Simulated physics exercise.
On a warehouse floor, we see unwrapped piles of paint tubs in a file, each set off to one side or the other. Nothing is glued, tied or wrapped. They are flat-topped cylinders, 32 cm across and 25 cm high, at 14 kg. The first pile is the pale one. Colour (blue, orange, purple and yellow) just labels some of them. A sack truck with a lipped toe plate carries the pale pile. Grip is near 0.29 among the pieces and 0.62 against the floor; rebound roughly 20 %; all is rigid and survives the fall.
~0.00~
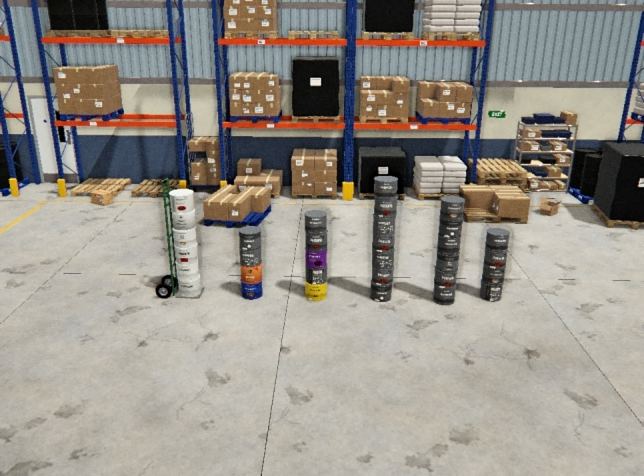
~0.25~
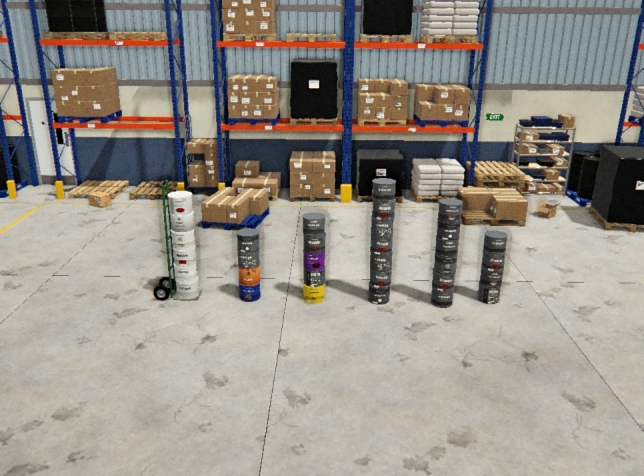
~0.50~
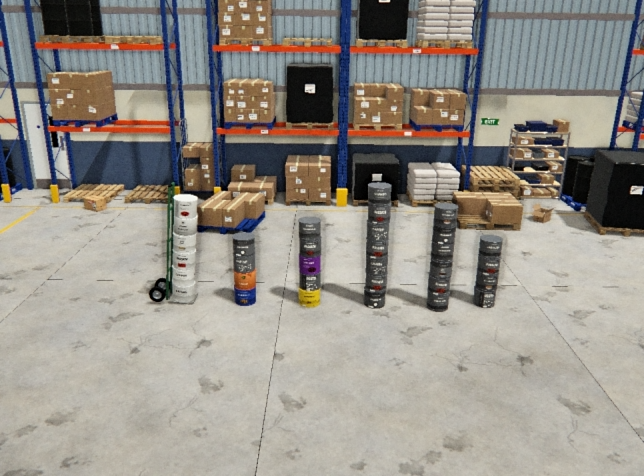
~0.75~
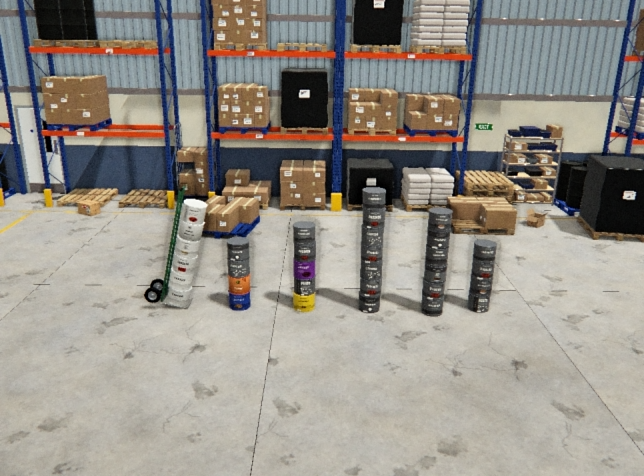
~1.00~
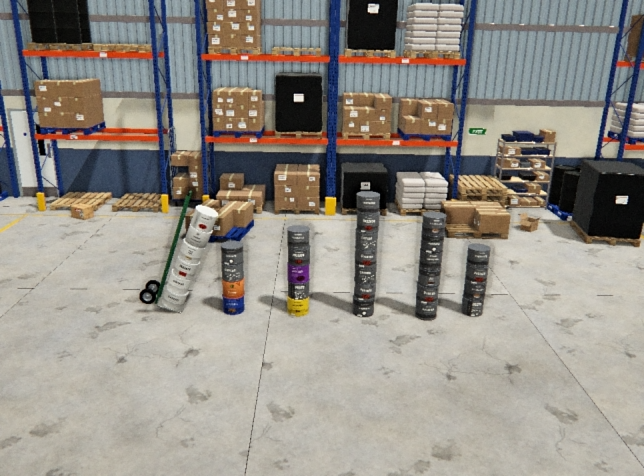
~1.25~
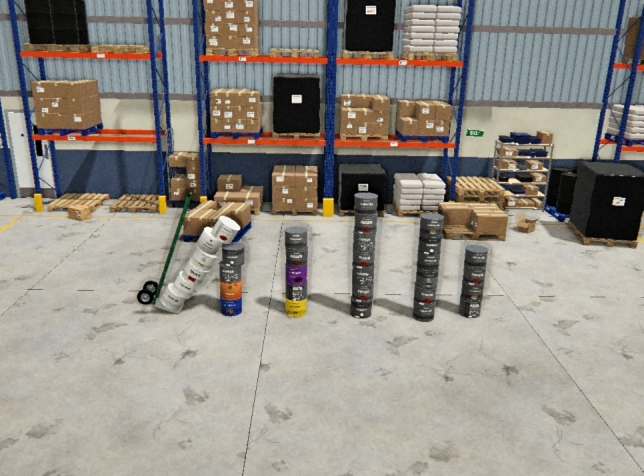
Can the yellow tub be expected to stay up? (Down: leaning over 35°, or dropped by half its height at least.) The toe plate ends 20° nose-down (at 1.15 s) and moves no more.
That tub stays up.
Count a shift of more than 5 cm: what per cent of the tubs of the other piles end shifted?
It is 75 per cent.
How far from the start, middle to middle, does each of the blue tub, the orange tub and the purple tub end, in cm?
Moved: Blue 0, orange 60, purple 80.
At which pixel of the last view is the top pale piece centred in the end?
At about (287, 278).
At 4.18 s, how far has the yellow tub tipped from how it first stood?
Roughly 0°.
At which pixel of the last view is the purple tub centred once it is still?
Near (341, 305).
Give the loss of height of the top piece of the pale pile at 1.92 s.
About 50 cm.
By 1.92 s, 6 of the pale pile down; 3 of the 26 other tubs down; yellow tub unmoved; orange tub tilted 56°, 12 cm lower.
By 3.06 s, 6 of the pale pile down; 7 of the 26 other tubs down; yellow tub moved 24 mm; purple tub on its side.
By 4.18 s, 6 of the pale pile down; 19 of the 26 other tubs down; yellow tub moved 24 mm; purple tub on its side.
When it is over (4.7 s), 6 of the pale pile down; 19 of the 26 other tubs down; yellow tub moved 24 mm; purple tub on its side; orange tub on its side. In pixels of the last frame, middles, yellow tub near (297, 305), purple tub near (341, 305).
